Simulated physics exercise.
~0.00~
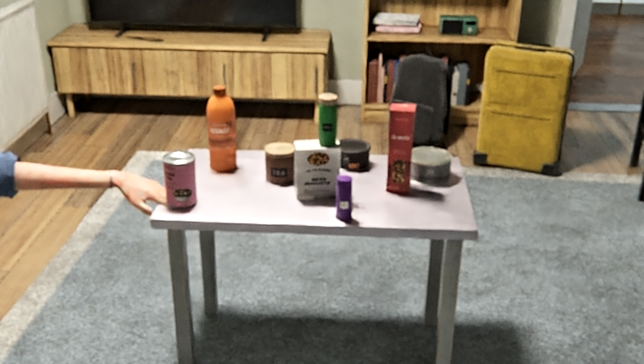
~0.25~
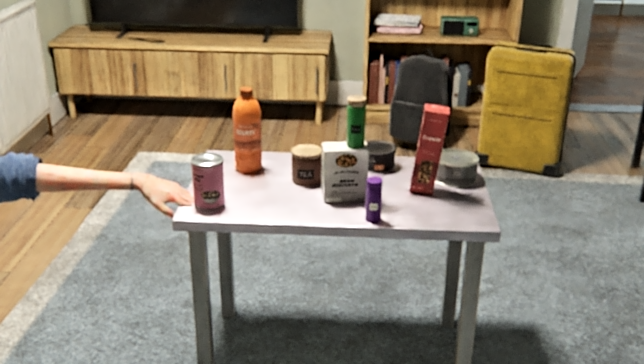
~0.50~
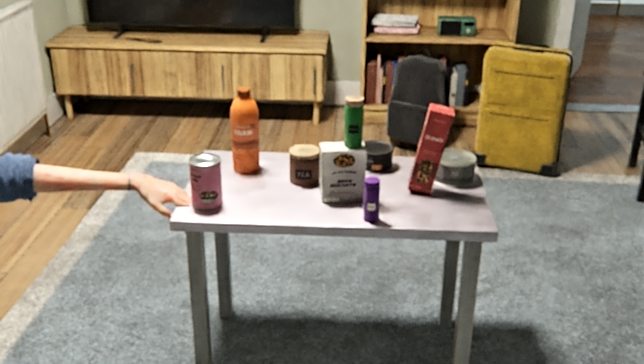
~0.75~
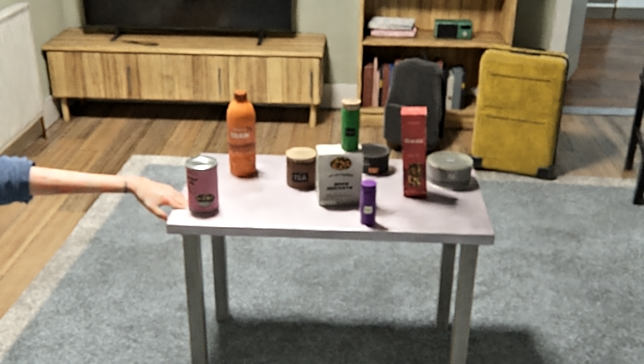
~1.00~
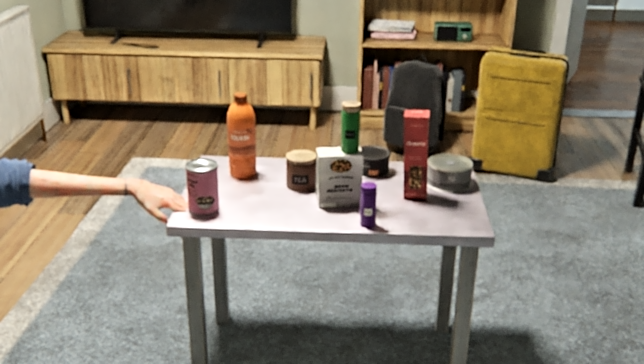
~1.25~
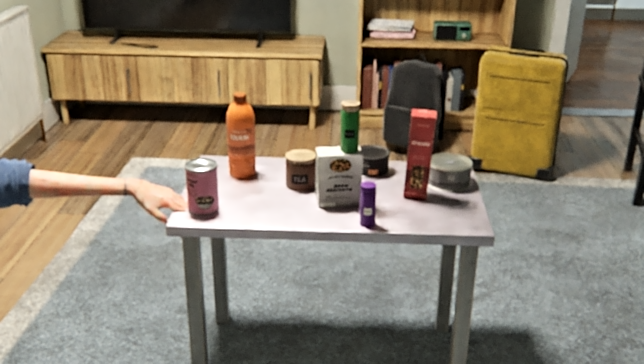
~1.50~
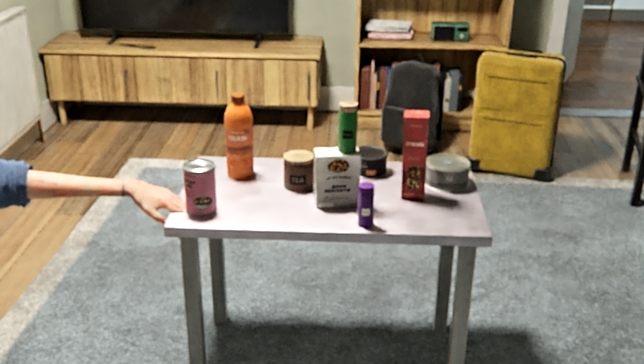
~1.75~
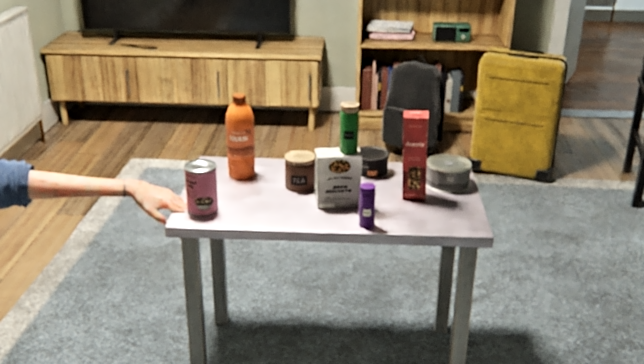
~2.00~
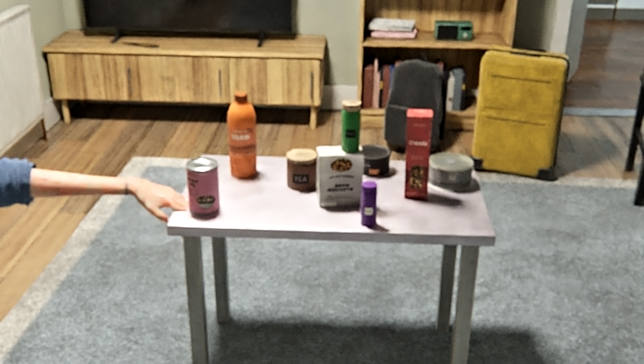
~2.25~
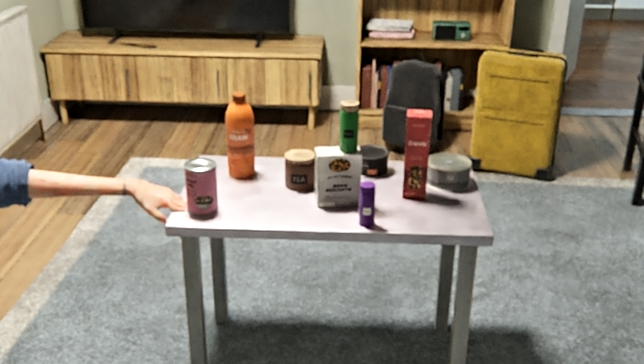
We see a hand at the left edge of a small table holding nine items, including a pink tin and an orange bottle, pull it slightly right; the red carton tilts briefly, then settles upright, and everything ends standing with the hand still there.
